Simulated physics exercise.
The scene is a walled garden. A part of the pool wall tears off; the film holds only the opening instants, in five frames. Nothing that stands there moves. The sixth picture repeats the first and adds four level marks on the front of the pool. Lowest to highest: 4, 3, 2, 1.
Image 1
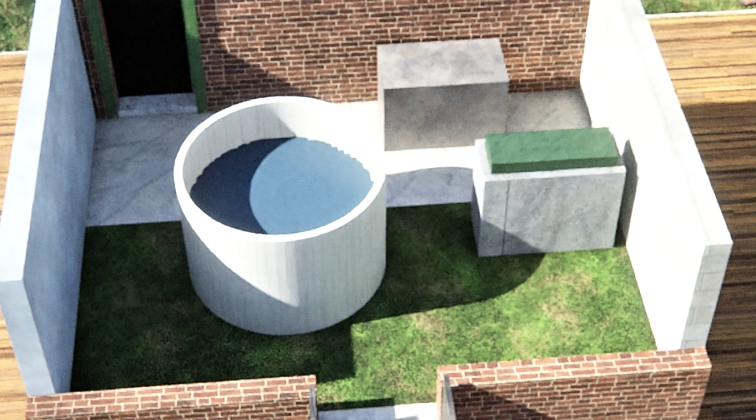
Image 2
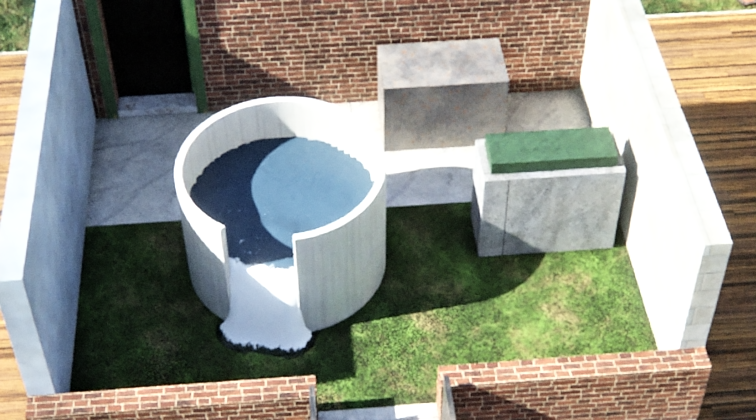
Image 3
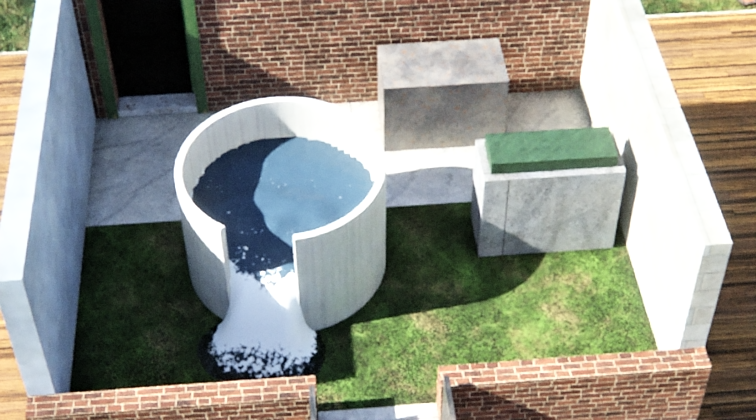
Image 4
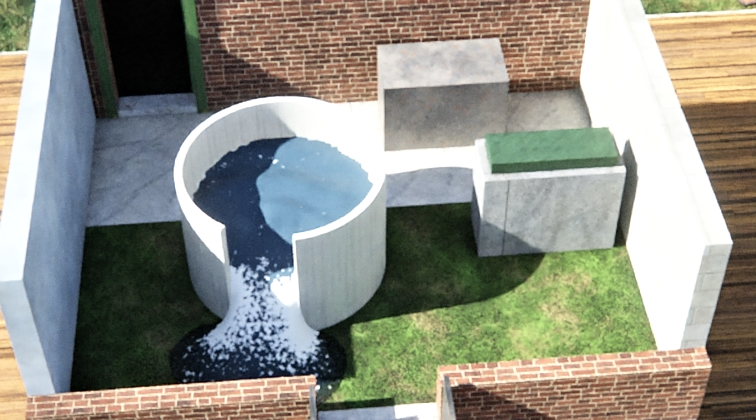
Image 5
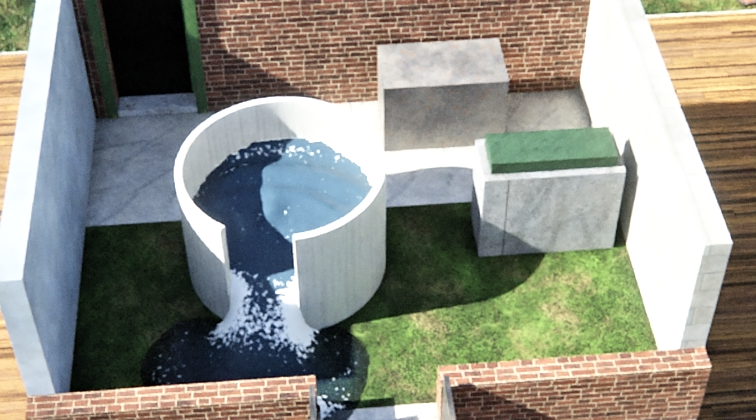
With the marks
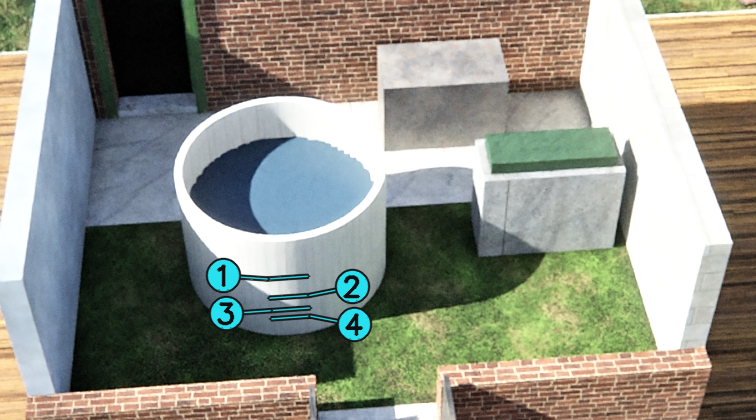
A walled garden with a brick back wall and pale side walls is seen from above. A round white pool of blue water stands left of centre on grass, with a dark, green-framed doorway behind it, grey blocks to the right, one green-topped, and a gap in the low front brick wall. As the view stays still, a gap opens in the pool's front and foaming water pours out, spreading darkly across the grass to the front wall.
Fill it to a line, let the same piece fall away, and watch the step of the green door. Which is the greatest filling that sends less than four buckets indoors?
Line 2.
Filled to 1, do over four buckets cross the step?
Yes.
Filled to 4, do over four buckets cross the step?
No, not at all.
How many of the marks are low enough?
Three of them.
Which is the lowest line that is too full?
It is 1.
On the marked copy, 1 at (287, 277); 2 at (289, 296); 3 at (290, 309); 4 at (290, 317); from the bottom up 4, 3, 2, 1.
Choosing 1, about 9 bucketfuls get in.
Choosing 2, a splash gets over, under a bucket.
Choosing 3, nothing gets over.
Choosing 4, nothing gets over.
